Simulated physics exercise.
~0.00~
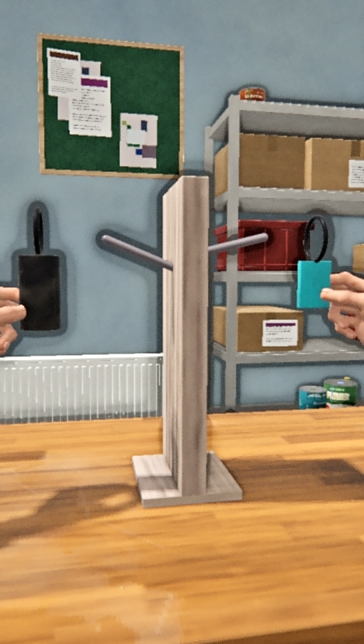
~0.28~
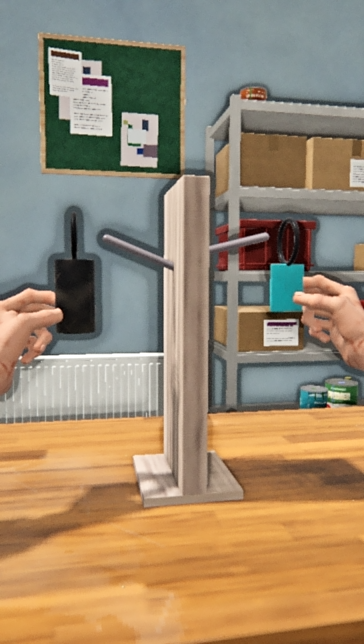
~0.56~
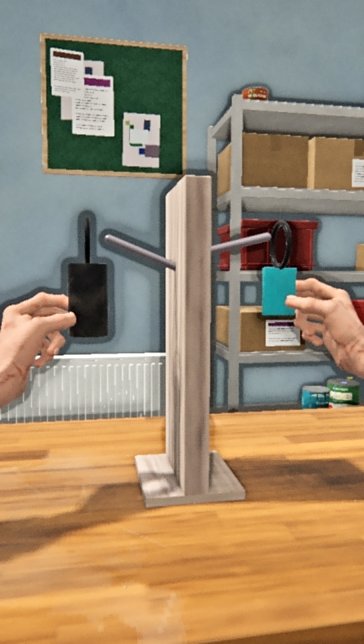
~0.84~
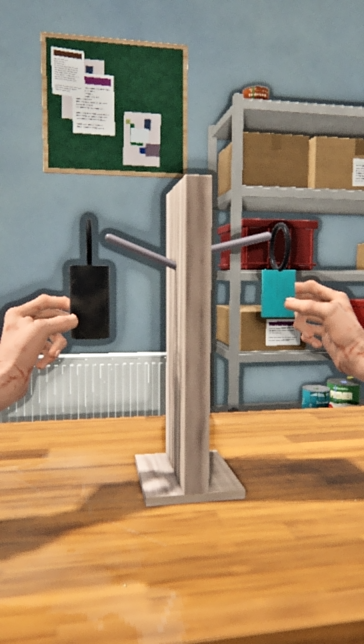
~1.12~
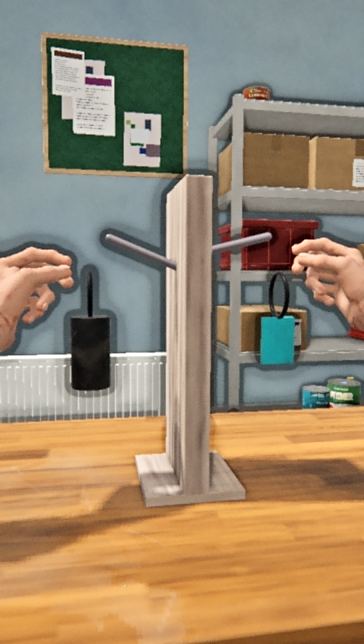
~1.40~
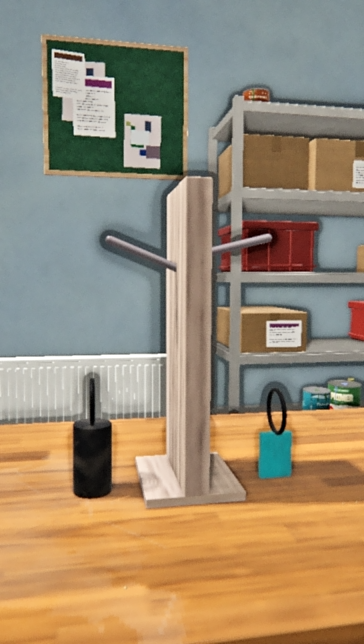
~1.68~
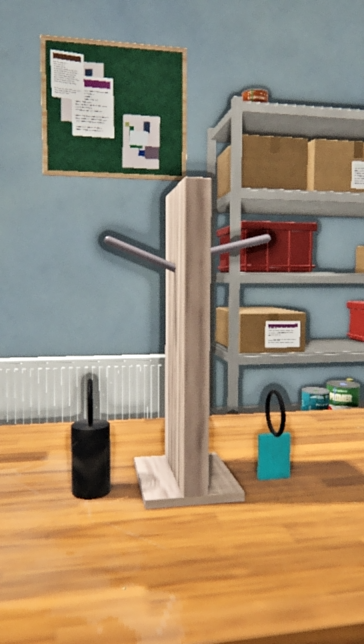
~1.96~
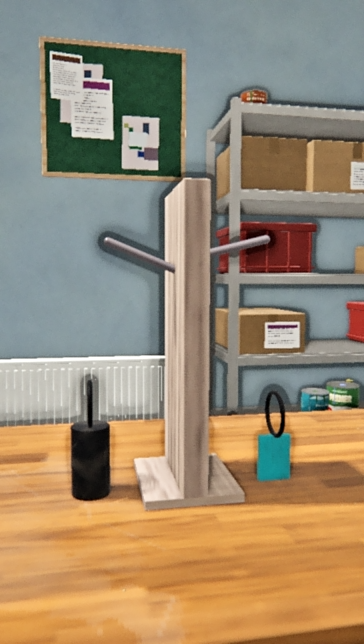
A black lantern and a turquoise tag, released by two hands, drop beside the peg stand.
